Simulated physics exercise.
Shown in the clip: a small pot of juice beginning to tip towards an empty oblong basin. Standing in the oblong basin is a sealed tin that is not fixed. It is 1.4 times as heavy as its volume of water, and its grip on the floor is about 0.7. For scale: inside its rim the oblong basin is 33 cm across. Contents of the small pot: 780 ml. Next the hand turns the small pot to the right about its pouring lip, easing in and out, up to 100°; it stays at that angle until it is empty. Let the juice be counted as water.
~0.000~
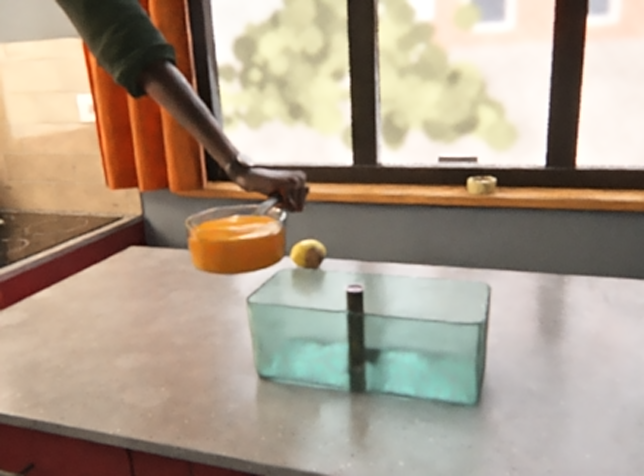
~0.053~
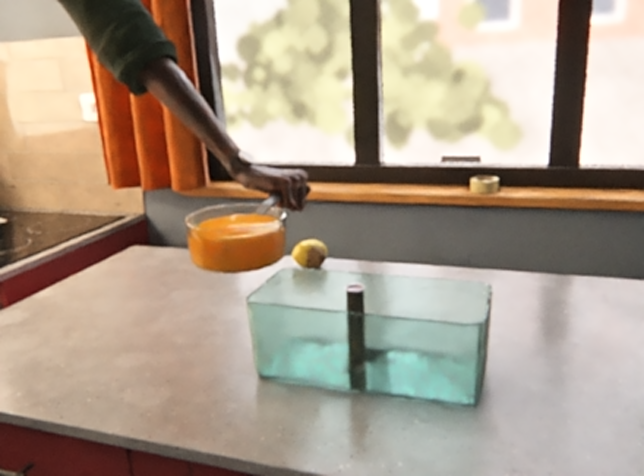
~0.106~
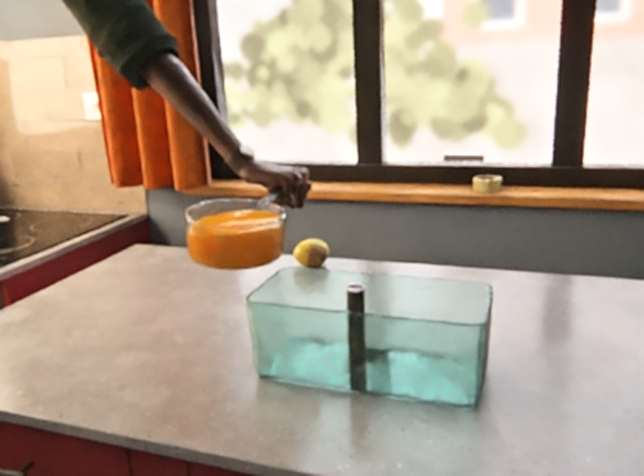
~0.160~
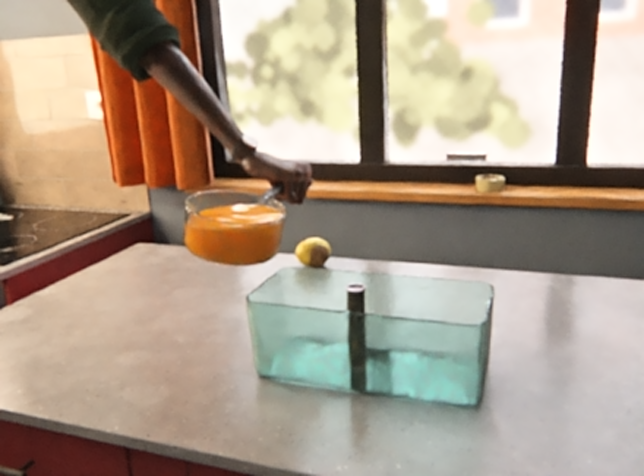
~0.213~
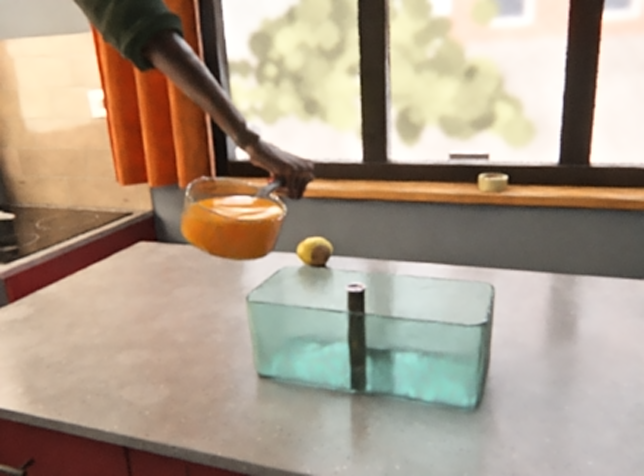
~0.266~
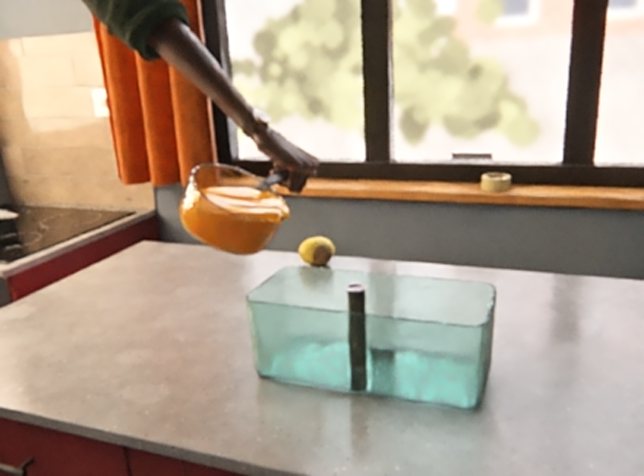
An arm in a green sleeve gradually tilting a clear pot of orange juice beside an oblong glass basin on a grey counter.
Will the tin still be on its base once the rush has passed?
No, it gets tipped over.
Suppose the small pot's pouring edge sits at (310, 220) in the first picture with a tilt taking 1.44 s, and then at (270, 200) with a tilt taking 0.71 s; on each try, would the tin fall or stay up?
Run one: It does not tip. Run two: It tumbles.
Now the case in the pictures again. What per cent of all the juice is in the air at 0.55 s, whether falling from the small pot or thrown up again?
Around 52 percent.
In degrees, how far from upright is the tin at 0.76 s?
The tilt comes to near 0°.
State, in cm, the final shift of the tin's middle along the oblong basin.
Looks like roughly 8.0 cm in total.
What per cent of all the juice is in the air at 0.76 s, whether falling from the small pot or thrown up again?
I'd put it at about 10 per cent of the liquid.
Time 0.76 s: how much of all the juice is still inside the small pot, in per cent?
Close to 5 percent of the whole amount.
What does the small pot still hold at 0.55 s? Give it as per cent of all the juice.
Close to 36 percent of the liquid remains at that time.
Then, 0.55 s in, the tilt is 87° and 35 per cent is still to pour; the tin stands where it began.
Then, 0.76 s in, the tilt is 100° and 5 per cent is still to pour; the tin stands where it began.
Then, 0.98 s in, the tilt is 100° and 1 per cent is still to pour; the tin leans 29°.
Then, 1.22 s in, the tilt is 100° and 0 per cent is still to pour; the tin lies on its side.
Finally, the tin lies on its side.
